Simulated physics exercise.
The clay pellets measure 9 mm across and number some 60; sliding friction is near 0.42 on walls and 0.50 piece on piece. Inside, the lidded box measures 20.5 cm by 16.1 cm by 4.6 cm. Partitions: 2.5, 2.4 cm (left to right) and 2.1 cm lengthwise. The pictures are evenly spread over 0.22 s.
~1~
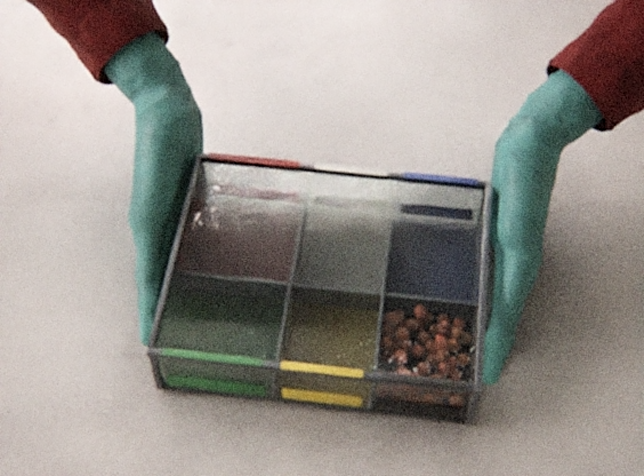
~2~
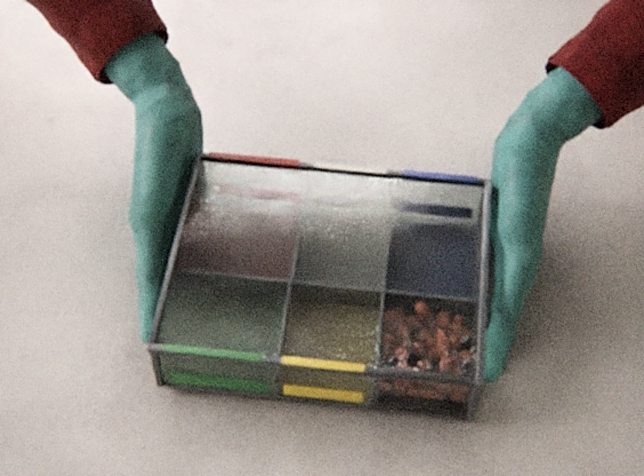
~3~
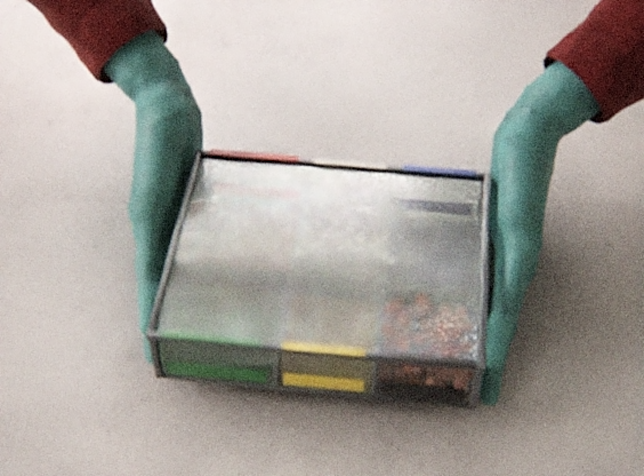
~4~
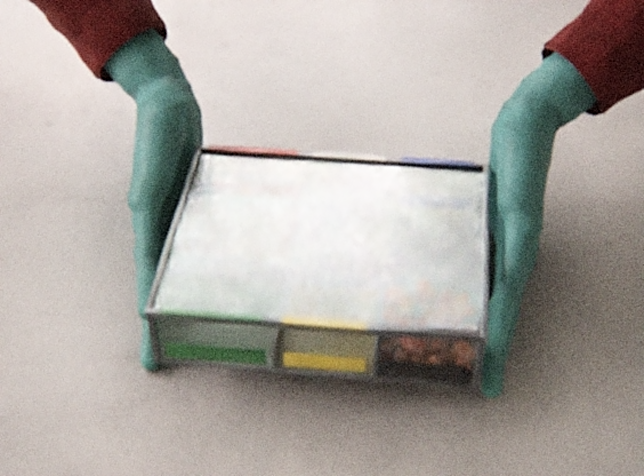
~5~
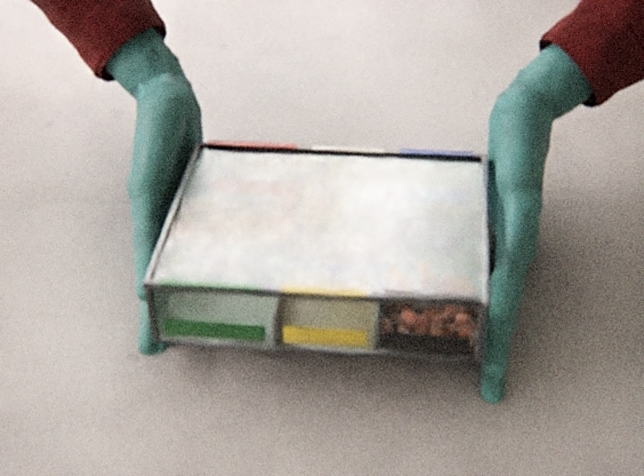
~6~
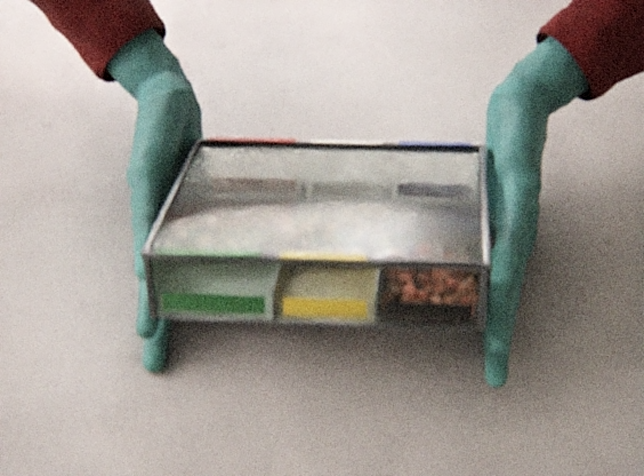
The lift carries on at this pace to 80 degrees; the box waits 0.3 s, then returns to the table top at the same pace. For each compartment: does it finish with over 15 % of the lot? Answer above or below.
Red below, blue above, green below, yellow below, white above, black above.
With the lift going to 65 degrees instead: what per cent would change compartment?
Some 15 per cent.
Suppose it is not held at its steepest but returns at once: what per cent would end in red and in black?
In that case red 0, black 40.
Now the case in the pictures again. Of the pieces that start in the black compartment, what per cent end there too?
About 40 per cent.
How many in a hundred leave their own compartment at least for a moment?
Roughly 60 per cent.
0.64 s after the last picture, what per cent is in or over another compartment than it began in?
Roughly 50 per cent.
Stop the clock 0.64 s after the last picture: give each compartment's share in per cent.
Red 0; blue 35; green 0; yellow 0; white 15; black 50.
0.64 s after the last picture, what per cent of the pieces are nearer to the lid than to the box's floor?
Roughly 30 per cent.
Then, 0.64 s after the last picture, tilt 80 degrees; blue 35 %, white 15 %, black 50 %.
Then, 1.06 s after the last picture, tilt 43 degrees; red 5 %, blue 35 %, white 25 %, black 40 %.
Then, 1.57 s after the last picture, tilt 0 degrees; red 5 %, blue 35 %, white 25 %, black 40 %.
In the end, red 5 %, blue 35 %, green 0 %, yellow 0 %, white 25 %, black 40 %.
